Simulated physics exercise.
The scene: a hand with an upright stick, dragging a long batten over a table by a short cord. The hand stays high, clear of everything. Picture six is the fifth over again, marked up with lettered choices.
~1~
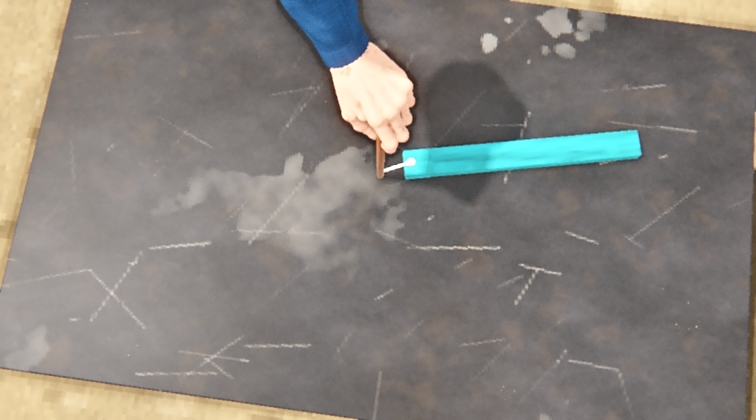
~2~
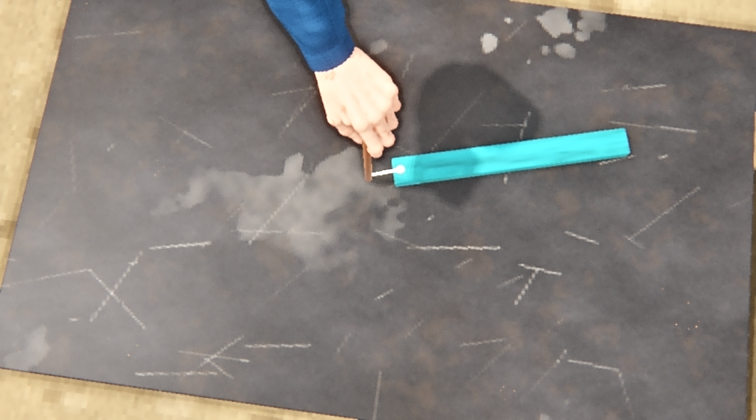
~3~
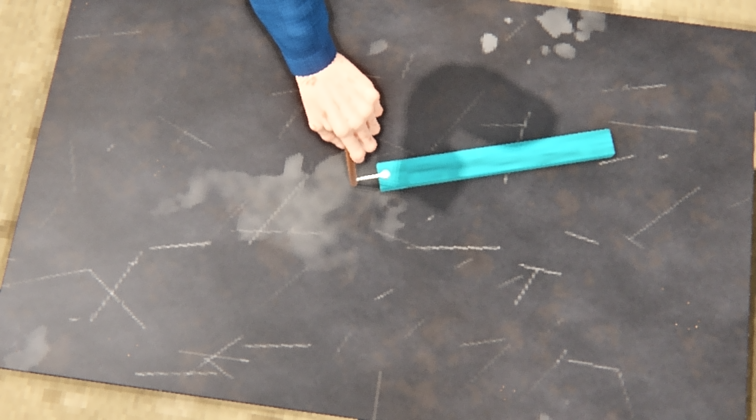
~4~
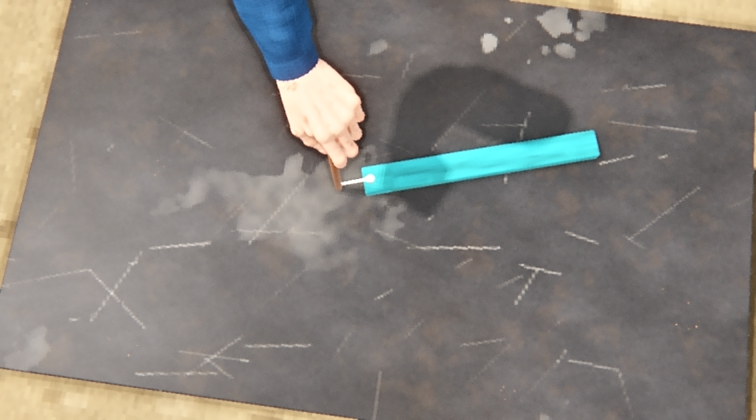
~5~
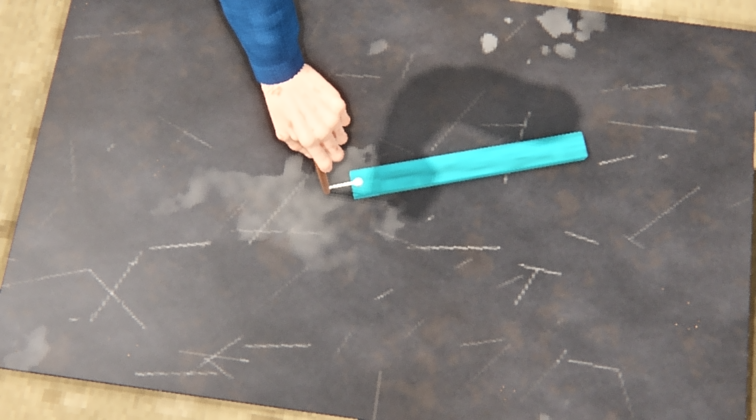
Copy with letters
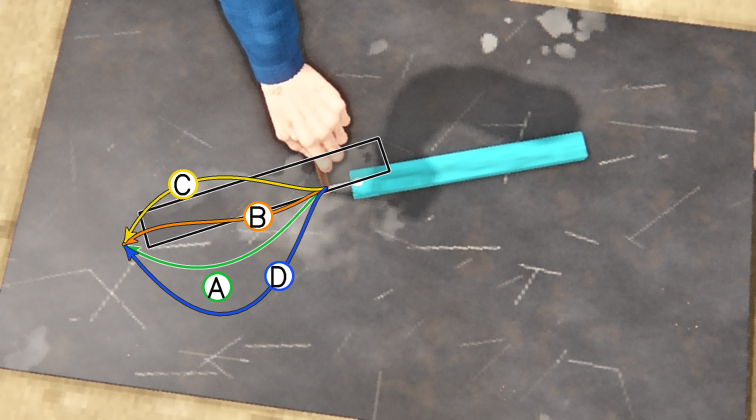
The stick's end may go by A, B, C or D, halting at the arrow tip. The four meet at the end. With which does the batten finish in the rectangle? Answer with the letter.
Line C does it.
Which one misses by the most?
D.
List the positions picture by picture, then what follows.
Turquoise batten (522, 153), in the first frame.
Turquoise batten (511, 155), in the second frame.
Turquoise batten (496, 159), in the third frame.
Turquoise batten (481, 161), in the fourth frame.
Turquoise batten (469, 164), in the fifth frame.
On the marked copy, A from (326, 188) via (241, 258) to (127, 246); B from (326, 188) via (222, 221) to (124, 244); C from (326, 188) via (219, 177) to (125, 242); D from (326, 188) via (246, 309) to (126, 247); the outline at (265, 192).
Taking C. A third of the way, foot of the stick (246, 179), middle of the batten (392, 170).
Two thirds of the way, foot of the stick (170, 191), middle of the batten (316, 176).
When it is over, foot of the stick (125, 245), middle of the batten (264, 193); it lies in the outline.
As for the rest, A leaves its middle at (272, 226); B leaves its middle at (270, 209); D leaves its middle at (273, 244).
